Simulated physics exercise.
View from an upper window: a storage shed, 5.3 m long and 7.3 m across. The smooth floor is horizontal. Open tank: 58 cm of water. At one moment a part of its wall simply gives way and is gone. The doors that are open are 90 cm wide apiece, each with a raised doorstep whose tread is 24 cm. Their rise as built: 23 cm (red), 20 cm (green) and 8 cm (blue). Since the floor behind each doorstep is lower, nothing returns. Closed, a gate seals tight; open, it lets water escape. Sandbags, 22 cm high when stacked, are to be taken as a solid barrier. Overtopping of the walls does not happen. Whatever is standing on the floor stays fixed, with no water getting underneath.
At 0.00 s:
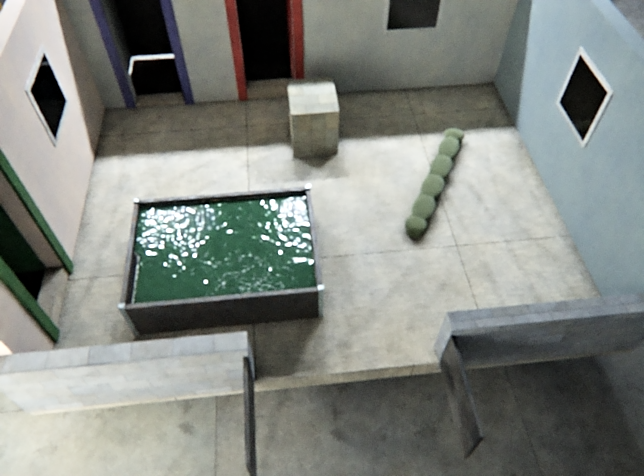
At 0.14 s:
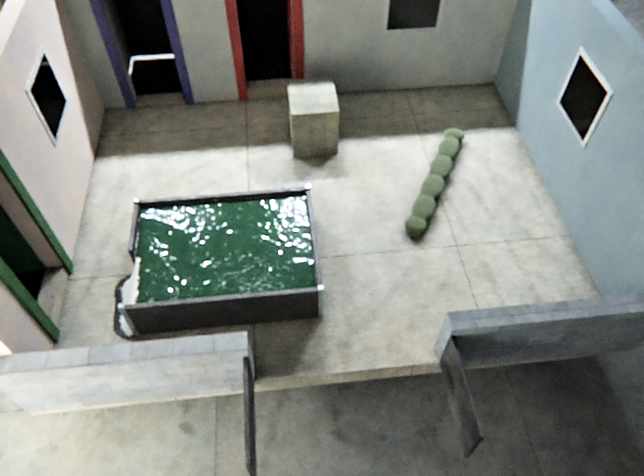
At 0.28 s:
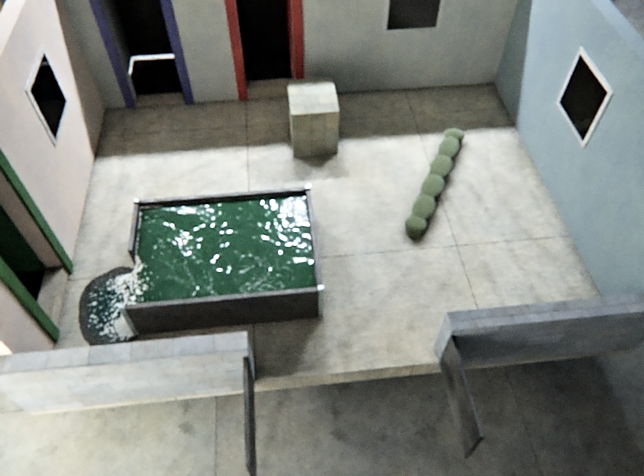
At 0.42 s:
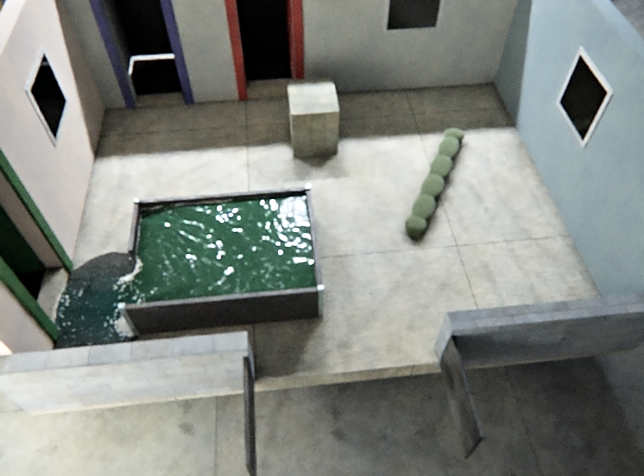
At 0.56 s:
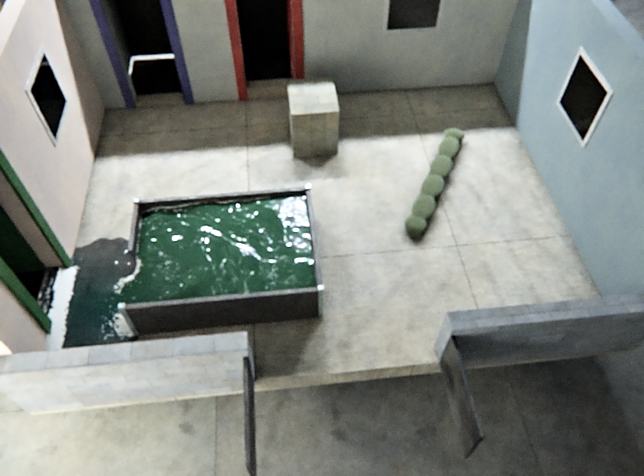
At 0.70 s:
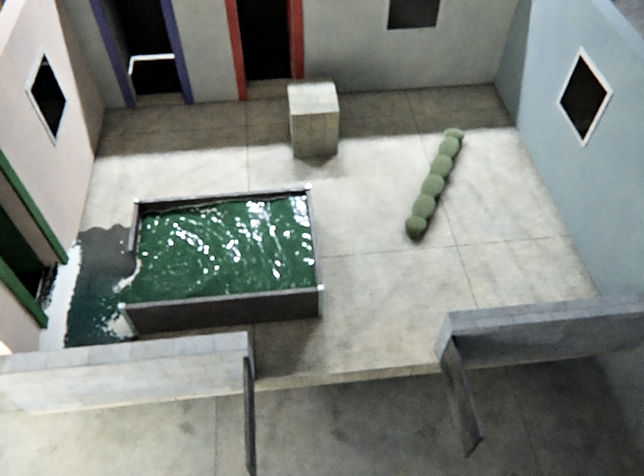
In a bare storage shed seen from above, green water burst through the left side of an open tank, spread over the floor to the green-framed doorway and along the pale left wall.
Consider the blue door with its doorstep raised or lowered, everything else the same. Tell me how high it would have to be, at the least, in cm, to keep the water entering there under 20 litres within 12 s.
It would have to be about 9 cm.
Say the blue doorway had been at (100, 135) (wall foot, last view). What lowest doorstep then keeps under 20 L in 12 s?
6.5 cm.
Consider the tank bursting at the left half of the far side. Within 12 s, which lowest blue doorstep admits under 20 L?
Some 24 cm.
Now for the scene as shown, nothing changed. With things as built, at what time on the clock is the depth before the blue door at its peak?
Around 3.4 s.
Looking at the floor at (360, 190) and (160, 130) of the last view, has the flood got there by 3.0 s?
Spot one: Bone dry, spot two: Awash.
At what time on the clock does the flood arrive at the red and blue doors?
Red 3.8 s, blue 2.6 s.
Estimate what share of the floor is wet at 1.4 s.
About 10 per cent.
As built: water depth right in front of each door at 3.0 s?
Depths, in cm - red: 0, green: 29, blue: 10.
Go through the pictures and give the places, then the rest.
The first frame shows still water, 58 cm deep, in the open tank at (224, 246); the blue door at (147, 57) is dry.
In the second frame, the gap is at (138, 295), the front 0.3 m out at (120, 317); the back of the open tank holds 58 cm.
In the third frame, the front is at (86, 305), 0.8 m from the gap at (139, 296); 0.7 m2 of floor is wet, 58 cm left at the back.
In the fourth frame, the gap is at (139, 297), the front 1.1 m out at (69, 278); the back of the open tank holds 58 cm.
In the fifth frame, the gap is at (139, 297), the front 1.2 m out at a hidden place; the back of the open tank holds 58 cm.
In the sixth frame, the gap is at (139, 296), the front 1.4 m out at (78, 237); the back of the open tank holds 58 cm; 3.1 m in a straight line remain to the blue door at (147, 57).
After 1.4 s water covers 10 % of the floor, deepest (45 cm) near (46, 384); it has not reached the blue door.
After 3.0 s water covers 35 % of the floor, deepest (32 cm) near (49, 370); 10 cm at the blue door, 0 litres in over its 8 cm doorstep.
After 12.0 s water covers 90 % of the floor, deepest (10 cm) near (46, 384); 6 cm at the blue door, 31 litres in over its 8 cm doorstep.
At the blue door as built, the water arrived by 2.6 s and peaked near 12 cm at 3.4 s.
With a doorstep of 7.5 cm, 40 litres would have come in within the 12 s; with 10 cm, 8 litres. So under 20 litres takes about 9 cm.
